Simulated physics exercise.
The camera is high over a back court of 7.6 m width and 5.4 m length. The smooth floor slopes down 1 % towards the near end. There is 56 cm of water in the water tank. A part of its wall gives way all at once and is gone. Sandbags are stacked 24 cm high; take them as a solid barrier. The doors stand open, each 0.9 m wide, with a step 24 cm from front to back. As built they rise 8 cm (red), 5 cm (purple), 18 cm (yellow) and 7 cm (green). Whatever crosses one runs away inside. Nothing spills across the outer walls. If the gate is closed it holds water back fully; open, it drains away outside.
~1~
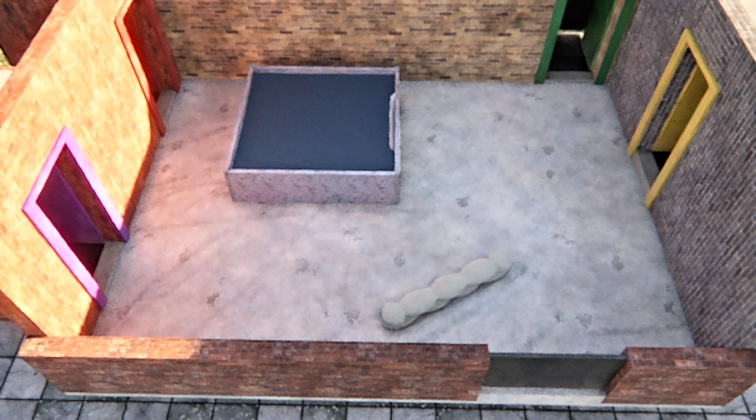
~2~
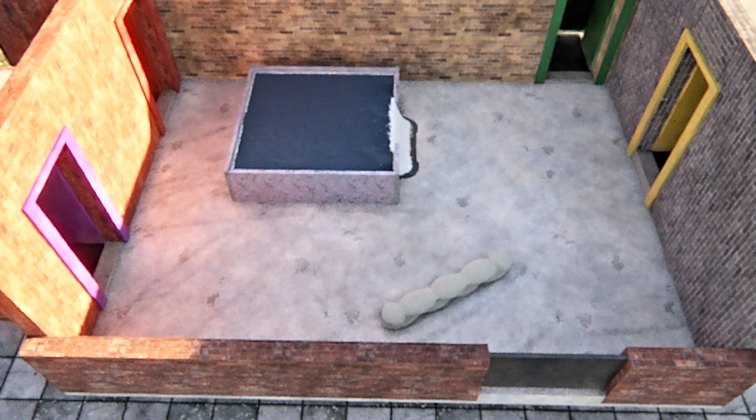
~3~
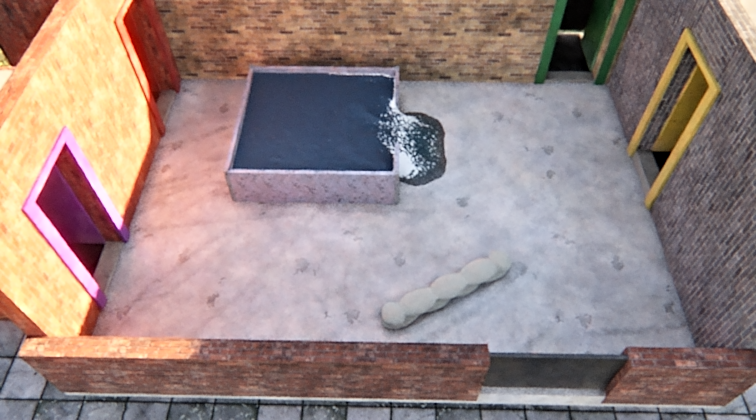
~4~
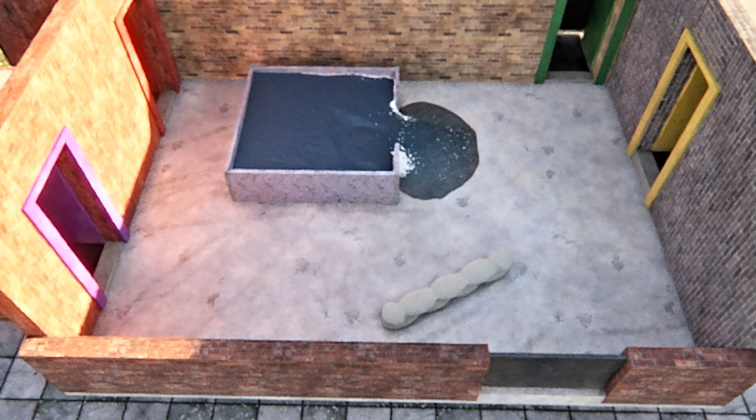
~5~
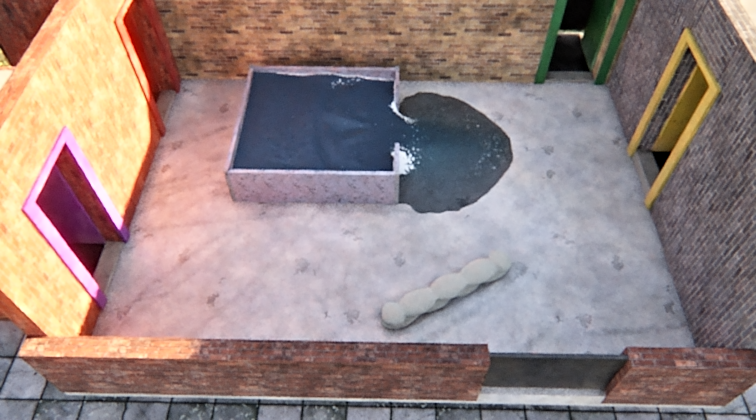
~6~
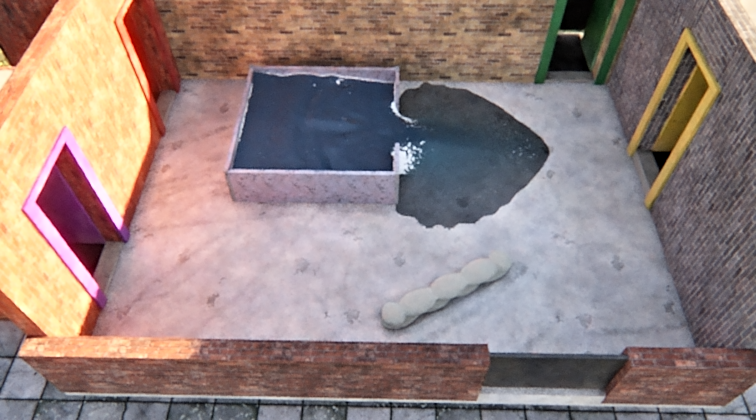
In a brick-walled back court with open coloured doorways, a square tank of dark, still water stands near the far wall, with a row of sandbags lying nearby. Part of the tank's right side gives way, and water pours out, foaming white at the gap. The dark sheet spreads rightward across the pale floor, widening into a pointed shape.
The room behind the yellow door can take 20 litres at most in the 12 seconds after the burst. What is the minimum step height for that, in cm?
Close to 18 cm is just enough.
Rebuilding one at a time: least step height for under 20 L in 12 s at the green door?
About 18 cm at green.
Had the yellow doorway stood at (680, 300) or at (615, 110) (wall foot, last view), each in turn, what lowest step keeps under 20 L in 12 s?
About 14.0 and 21 cm.
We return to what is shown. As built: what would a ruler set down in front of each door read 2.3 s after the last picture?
Depths in cm: Red 0, purple 0, yellow 23, green 19.
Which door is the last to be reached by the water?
It is the red one.
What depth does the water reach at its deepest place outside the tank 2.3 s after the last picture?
Roughly 32 cm.
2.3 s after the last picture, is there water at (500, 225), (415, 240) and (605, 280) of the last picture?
In that order: Wet, dry, under water.
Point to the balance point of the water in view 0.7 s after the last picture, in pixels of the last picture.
At about (365, 147).
Then, 0.7 s after the last picture water covers 30 % of the floor, deepest (33 cm) near (404, 146); 15 cm at the yellow door, 0 litres in over its 18 cm step.
Then, 2.3 s after the last picture water covers 45 % of the floor, deepest (32 cm) near (704, 378); 23 cm at the yellow door, 10 litres in over its 18 cm step.
Then, 11.3 s after the last picture water covers 95 % of the floor, deepest (17 cm) near (678, 299); 9 cm at the yellow door, 19 litres in over its 18 cm step.
At the yellow door as built, the water peaked near 23 cm, 2.3 s after the last picture.
Run again over the same 12 s with other heights there, 56 litres in over 14.5 cm, 10 litres over 19.5 cm. The limit of 20 litres is kept from about 18 cm up.
